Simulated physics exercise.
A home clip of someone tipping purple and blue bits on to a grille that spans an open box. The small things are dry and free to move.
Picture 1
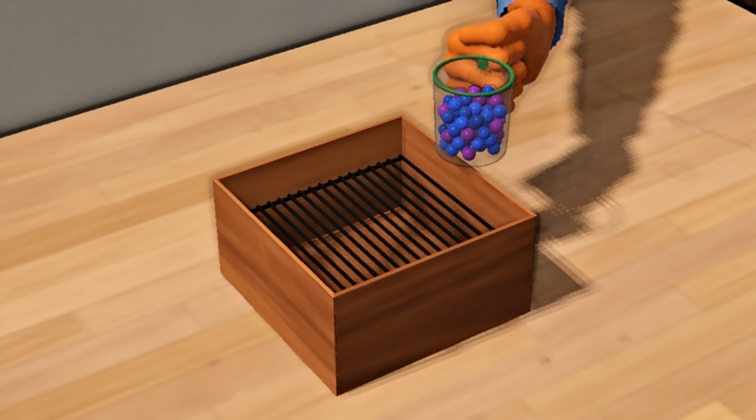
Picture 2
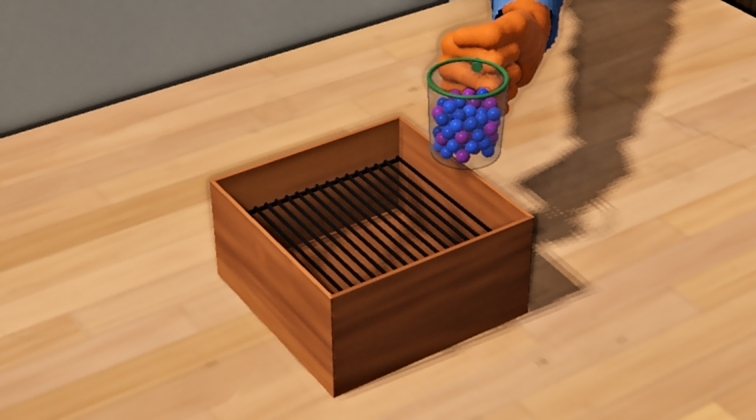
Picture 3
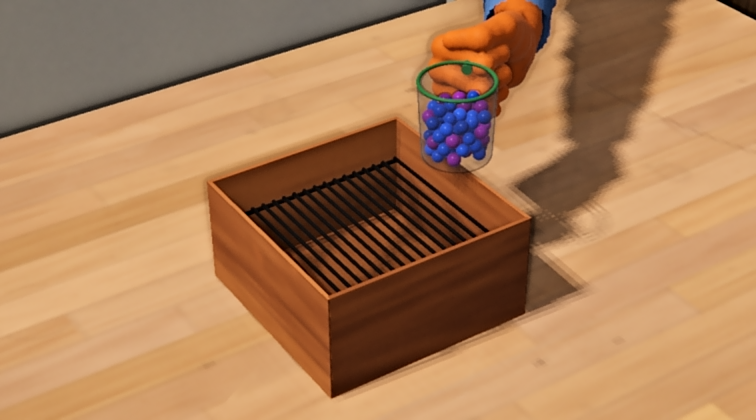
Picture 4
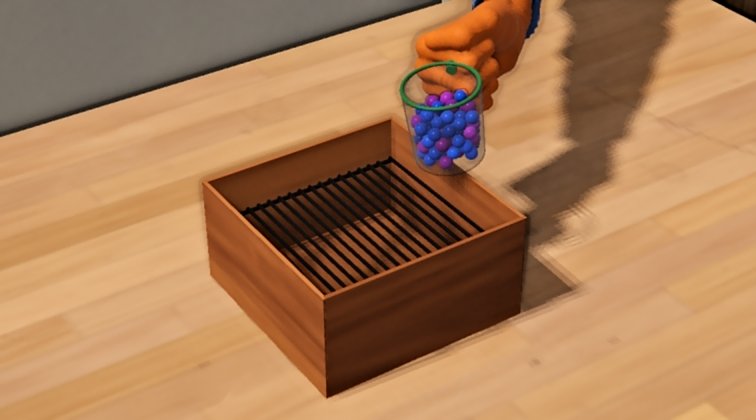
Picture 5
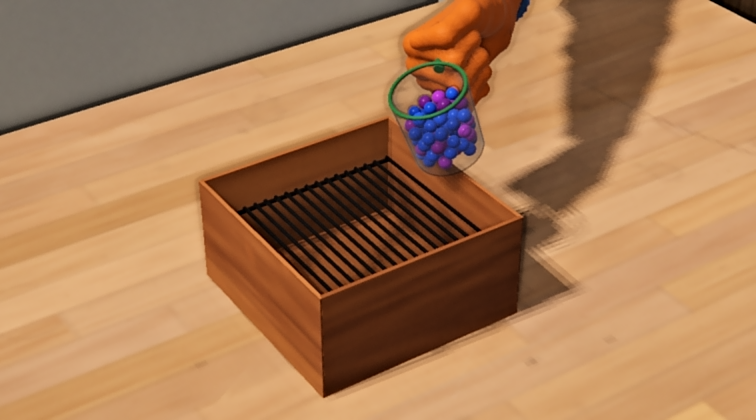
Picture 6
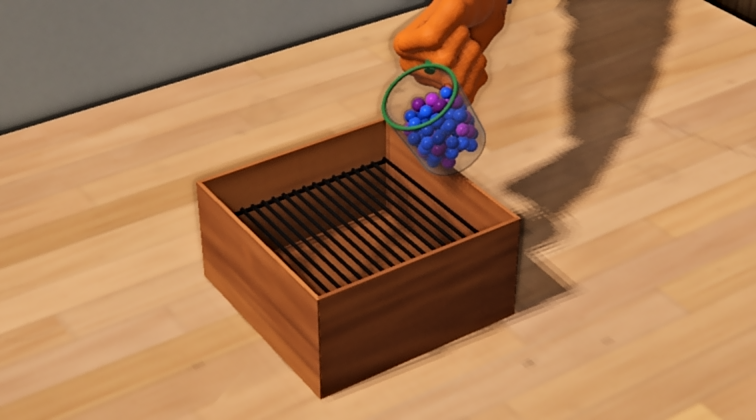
Orange-gloved hand moving a clear cup of purple and blue balls left above a wire-topped wooden box, then tilting it leftward.
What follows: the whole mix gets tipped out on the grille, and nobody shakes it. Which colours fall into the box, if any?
In the end the purple ones are held back, and the blue ones are held back.
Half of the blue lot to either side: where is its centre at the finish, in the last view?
Around (374, 224).
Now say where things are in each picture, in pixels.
In the first picture, cup near (472, 112), upright; rack near (302, 264), 18 wires across; purple wooden balls near (472, 127), wider than the gaps; blue sweets near (472, 126), wider than the gaps.
In the second picture, cup near (467, 115), upright; blue ones near (466, 128).
In the third picture, cup near (457, 118), upright; purple ones near (457, 132).
In the fourth picture, cup near (445, 120), tipped 9°; blue ones near (447, 132).
In the fifth picture, cup near (439, 121), tipped 20°; purple ones near (445, 129).
In the sixth picture, cup near (437, 122), tipped 31°; rack near (286, 267); purple ones near (446, 127); blue ones near (443, 130).
Then, 0.28 s on from there, purple ones, the whole lot in the cup; blue ones, the whole lot in the cup.
Then, 0.64 s on from there, purple ones, the whole lot in the cup; blue ones, the whole lot in the cup.
Then, 1.03 s on from there, purple ones, near half in the cup, near half on or over the wires; blue ones, near a third in the cup, near two thirds on or over the wires.
In the end, purple ones, the whole lot on the wires, none at all under the rack; blue ones, the whole lot on the wires, none at all under the rack.
